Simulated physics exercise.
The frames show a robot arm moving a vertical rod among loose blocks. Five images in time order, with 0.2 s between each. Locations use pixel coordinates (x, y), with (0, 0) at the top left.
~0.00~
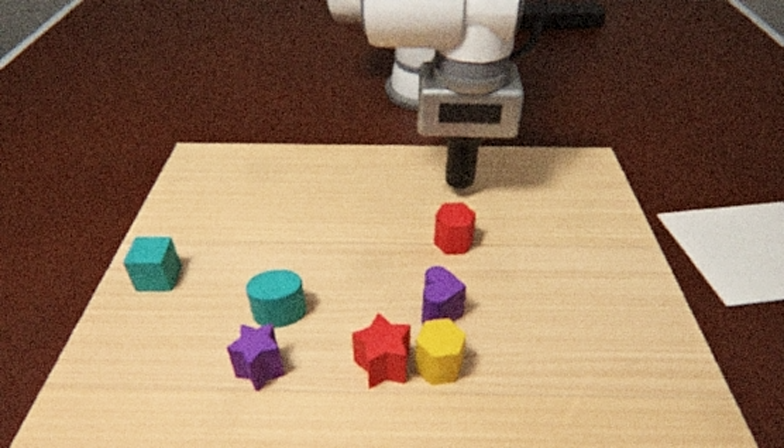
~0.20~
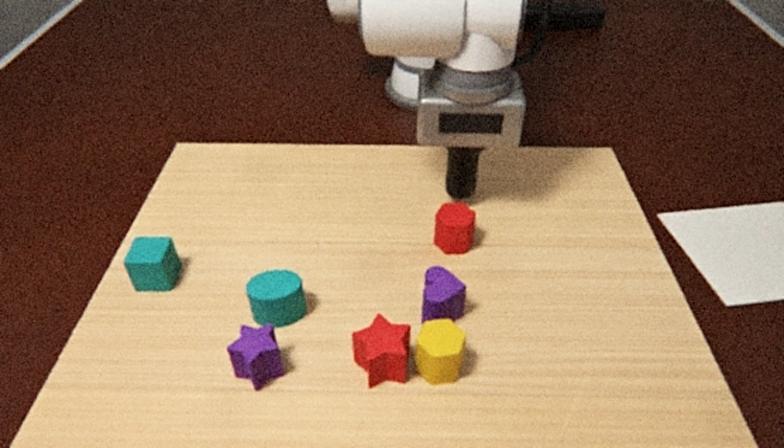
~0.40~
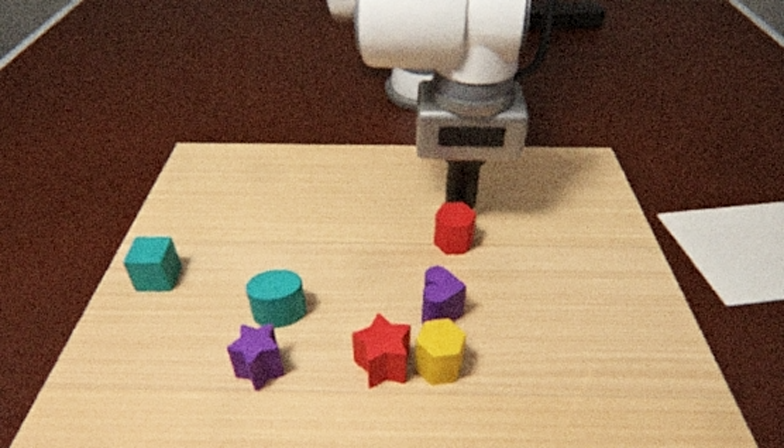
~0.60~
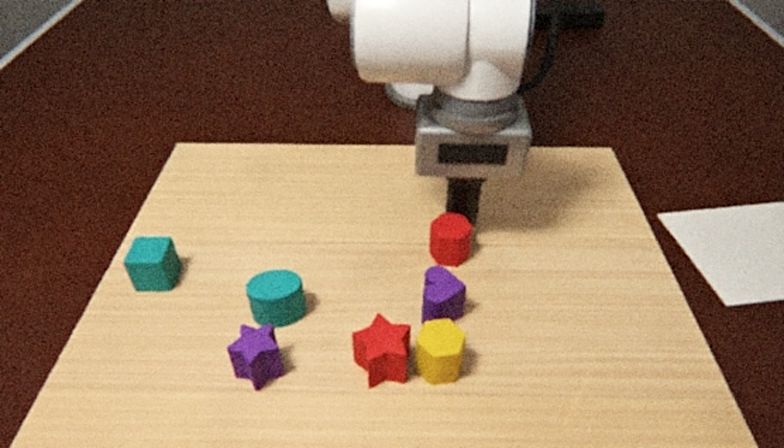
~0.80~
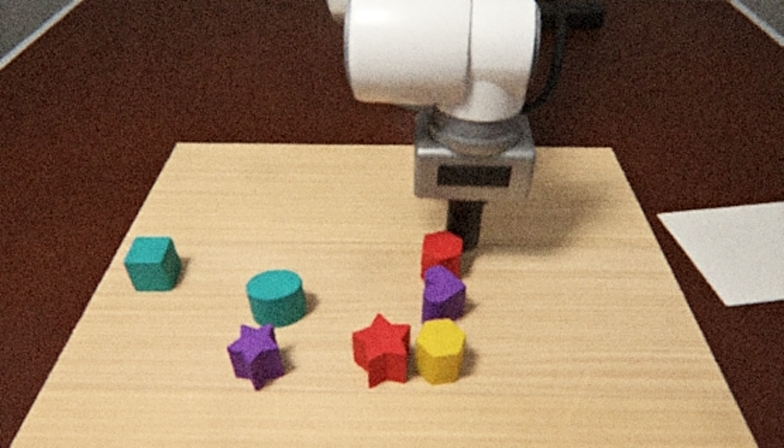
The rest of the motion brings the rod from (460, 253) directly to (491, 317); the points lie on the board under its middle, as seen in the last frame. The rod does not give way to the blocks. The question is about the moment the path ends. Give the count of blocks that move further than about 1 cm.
Of all the blocks, just one travels more than a centimetre.
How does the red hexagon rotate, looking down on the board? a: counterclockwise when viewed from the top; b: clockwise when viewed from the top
b: Clockwise when viewed from the top.
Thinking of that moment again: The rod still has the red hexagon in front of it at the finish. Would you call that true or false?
This is false.
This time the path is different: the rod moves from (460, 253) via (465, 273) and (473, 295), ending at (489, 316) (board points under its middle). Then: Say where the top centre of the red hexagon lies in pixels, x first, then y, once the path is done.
That would be at about pixel (434, 257).
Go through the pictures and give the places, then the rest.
The first picture shows rod tip (460, 181); block tops, yellow hexagon (441, 337); purple heart (442, 283); red hexagon (456, 213).
The second picture shows rod (460, 191); blocks unchanged.
The third picture shows rod (460, 204); blocks unchanged.
The fourth picture shows rod (461, 220); red hexagon (452, 225).
The fifth picture shows rod (461, 242); yellow hexagon (441, 337); purple heart (442, 283); red hexagon (442, 243).
The first path, step by step. Halfway along, rod (476, 272); purple heart (440, 286); red hexagon (439, 254), turned 35° clockwise.
At the end, rod (493, 305); yellow hexagon in place; purple heart (440, 286); red hexagon (439, 254), turned 35° clockwise.
